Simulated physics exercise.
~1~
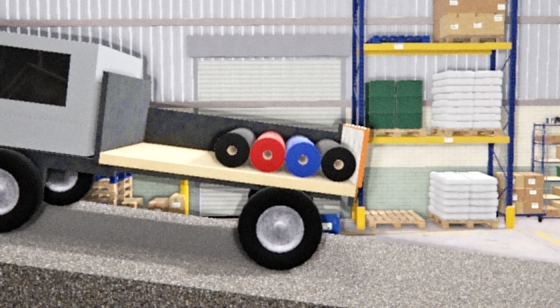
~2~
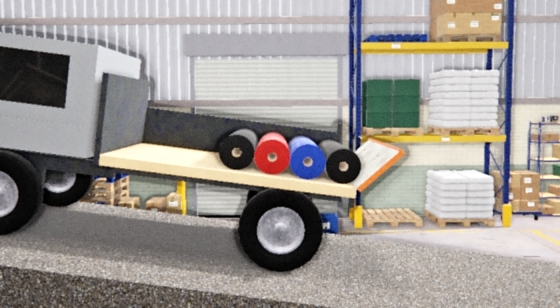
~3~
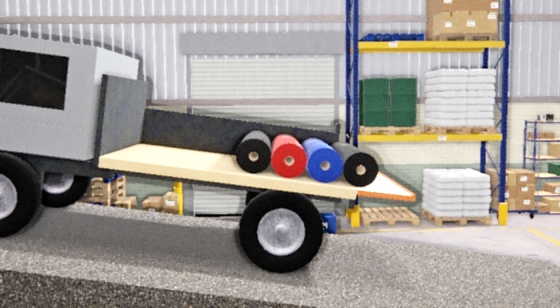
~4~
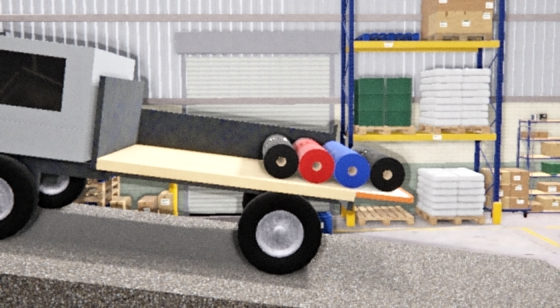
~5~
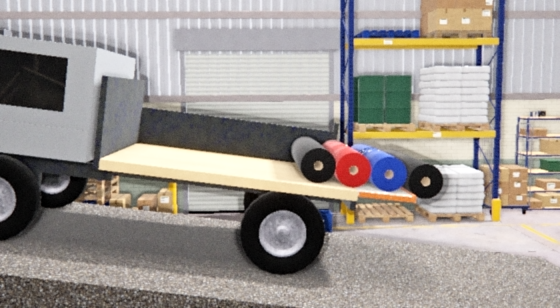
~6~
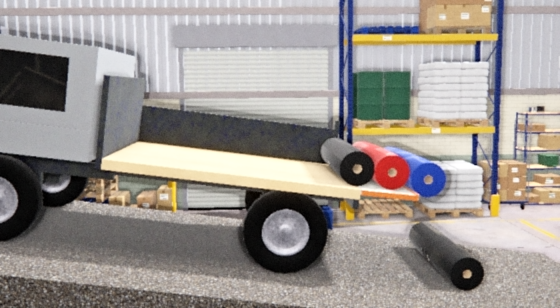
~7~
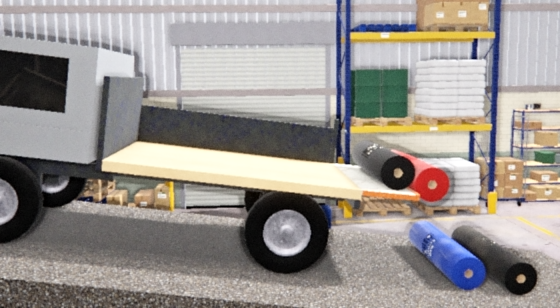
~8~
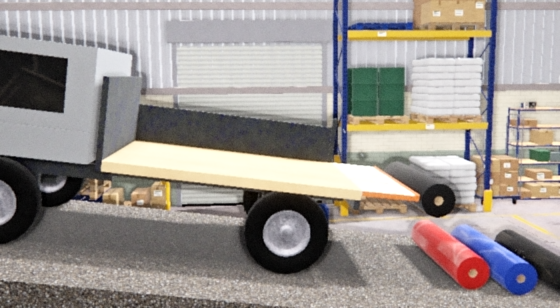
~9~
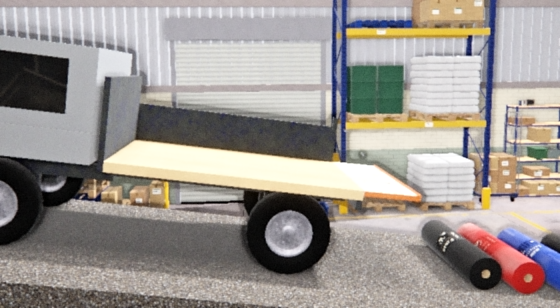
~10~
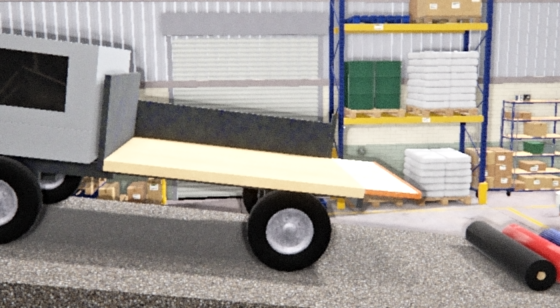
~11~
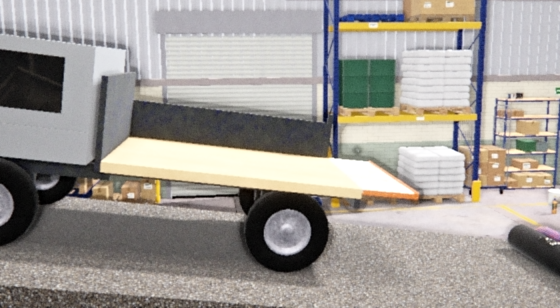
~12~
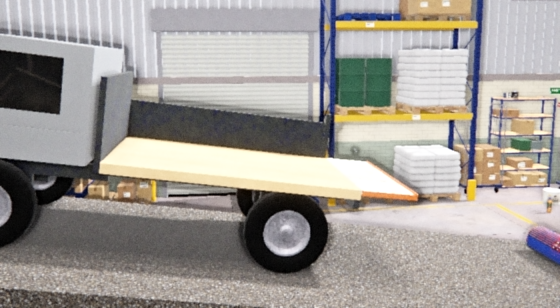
The clip opens on a grey pick-up standing on a gentle slope in a warehouse, its open-sided bed holding four rolls, black, red, blue and black, against the tailgate. The tailgate swings down until it lies in line with the bed, and the rolls begin moving right. They roll across the bed and onto the lowered gate, and the rightmost black one drops off first. The blue roll follows, then the red, and finally the other black one. All reach the ground and continue right, leaving the bed empty as they pass mostly out of view.
